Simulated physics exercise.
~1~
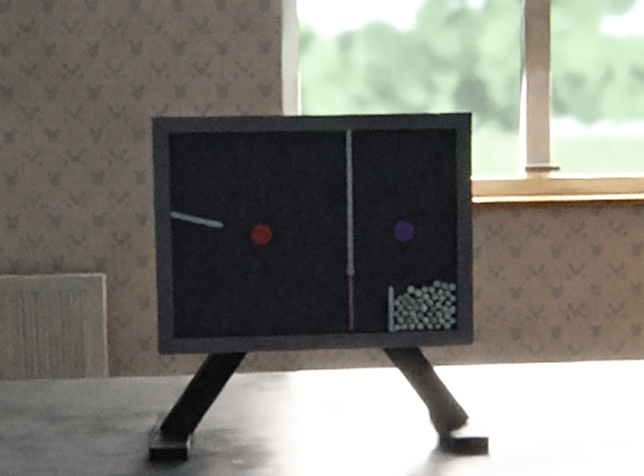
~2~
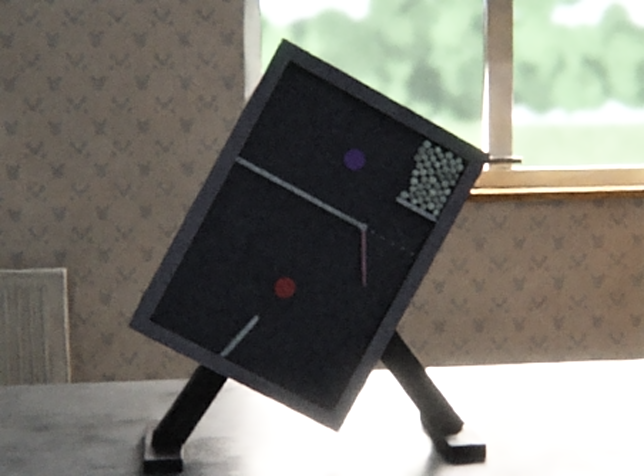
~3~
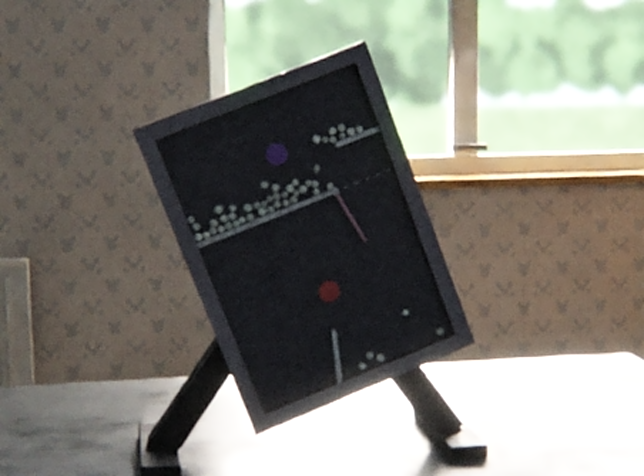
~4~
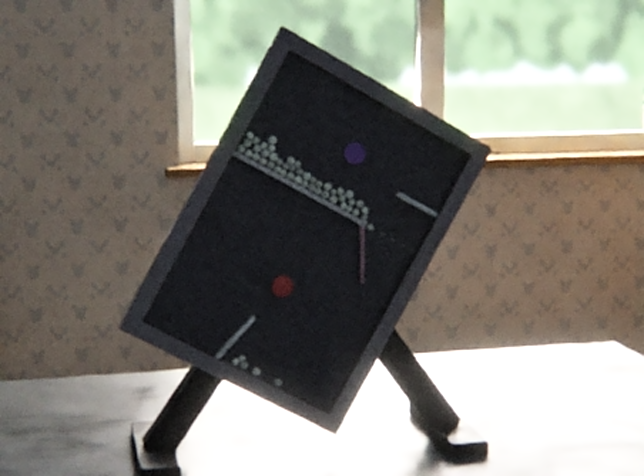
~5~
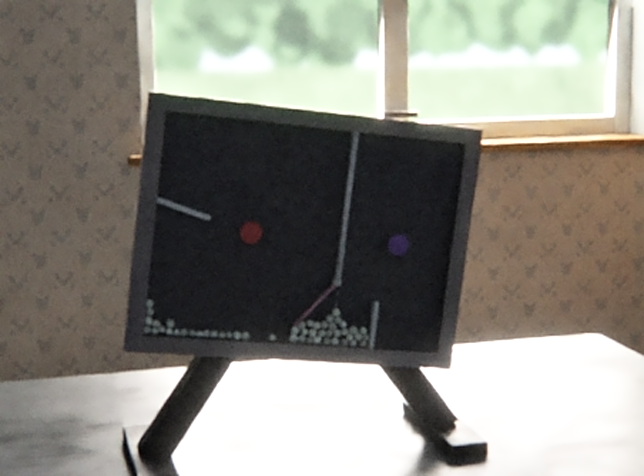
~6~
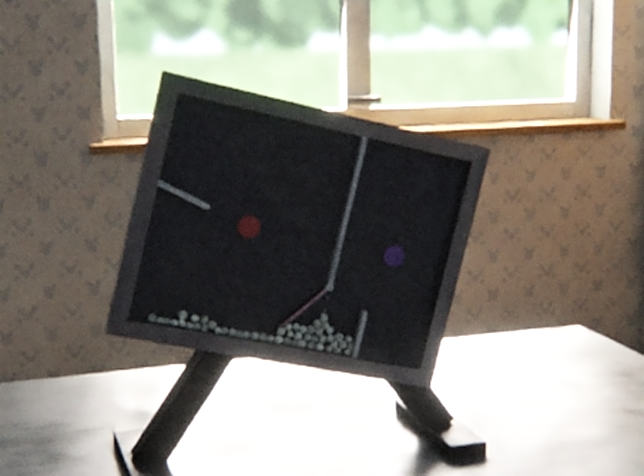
A flat black box with a grey rim stands on dark angled legs on a pale table, seen from the front before patterned wallpaper and a bright window. Inside, a red dot marks the left side and a purple one the right, where small pale pills fill the lower corner beside a thin divider. The box turns anticlockwise past upright, spilling most pills onto the divider while a few drop to the red side. It swings back clockwise, the pink flap hanging, and the pills slide down. It ends tilted slightly clockwise, pills lying along the bottom on both sides, heaped around the slanting flap.
